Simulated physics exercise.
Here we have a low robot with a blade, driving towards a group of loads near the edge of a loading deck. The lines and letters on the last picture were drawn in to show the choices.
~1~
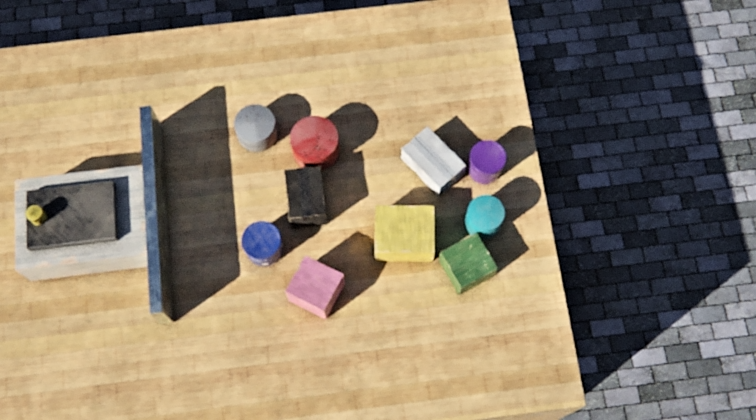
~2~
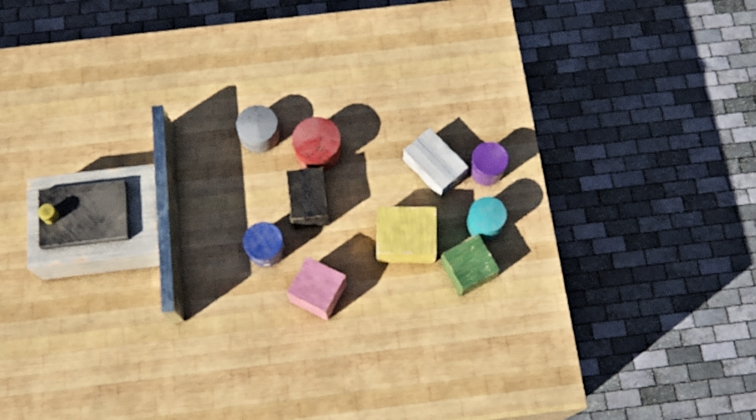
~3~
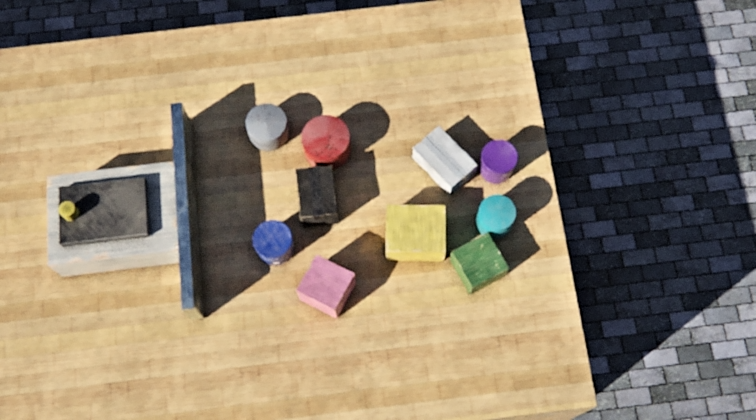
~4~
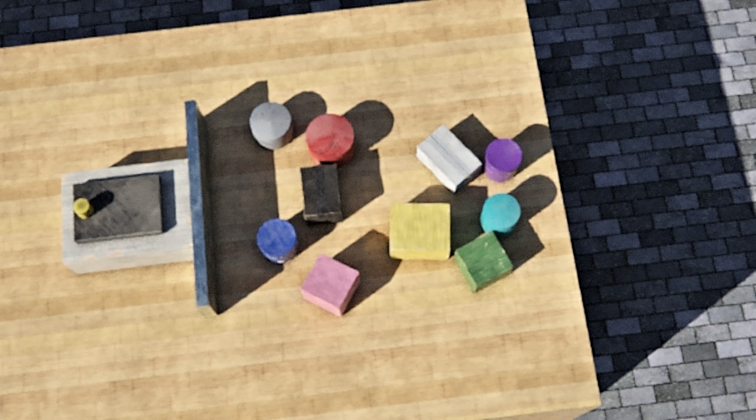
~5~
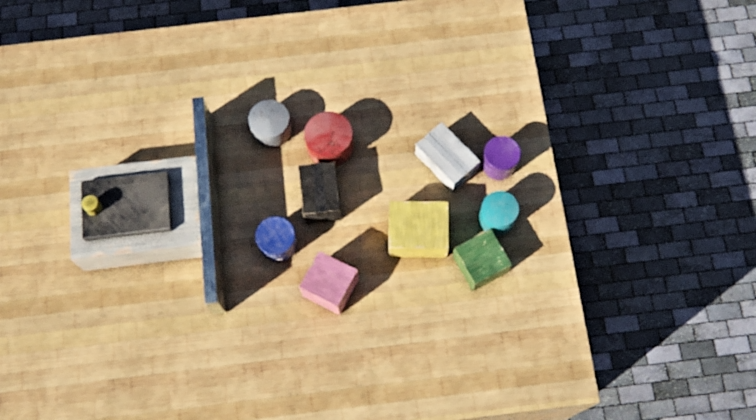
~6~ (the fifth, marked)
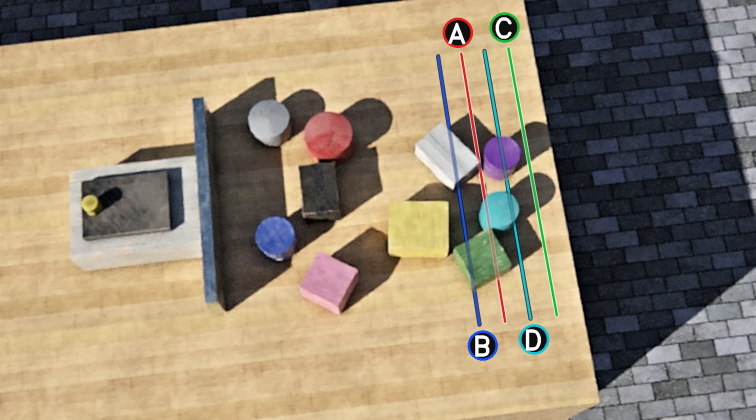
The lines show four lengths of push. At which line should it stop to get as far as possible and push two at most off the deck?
A is the last line within the limit.
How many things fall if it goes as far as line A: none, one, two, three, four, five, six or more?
Two.
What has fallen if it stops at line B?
It is the turquoise canister.
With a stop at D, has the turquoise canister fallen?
Yes.
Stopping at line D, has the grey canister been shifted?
Yes.
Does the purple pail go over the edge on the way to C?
Yes.
On the marked copy, A at (482, 181); B at (458, 184); C at (531, 175); D at (506, 178).
Following A. Soon after the start, robot (233, 193); grey canister (324, 105); pink crate (351, 278).
Later, robot (333, 181); turquoise canister (535, 215); green crate (527, 273).
In the end, robot (411, 172); purple pail over the edge; turquoise canister over the edge; two fallen.
As for the rest, B is within the limit but short; C drops five; D drops five.
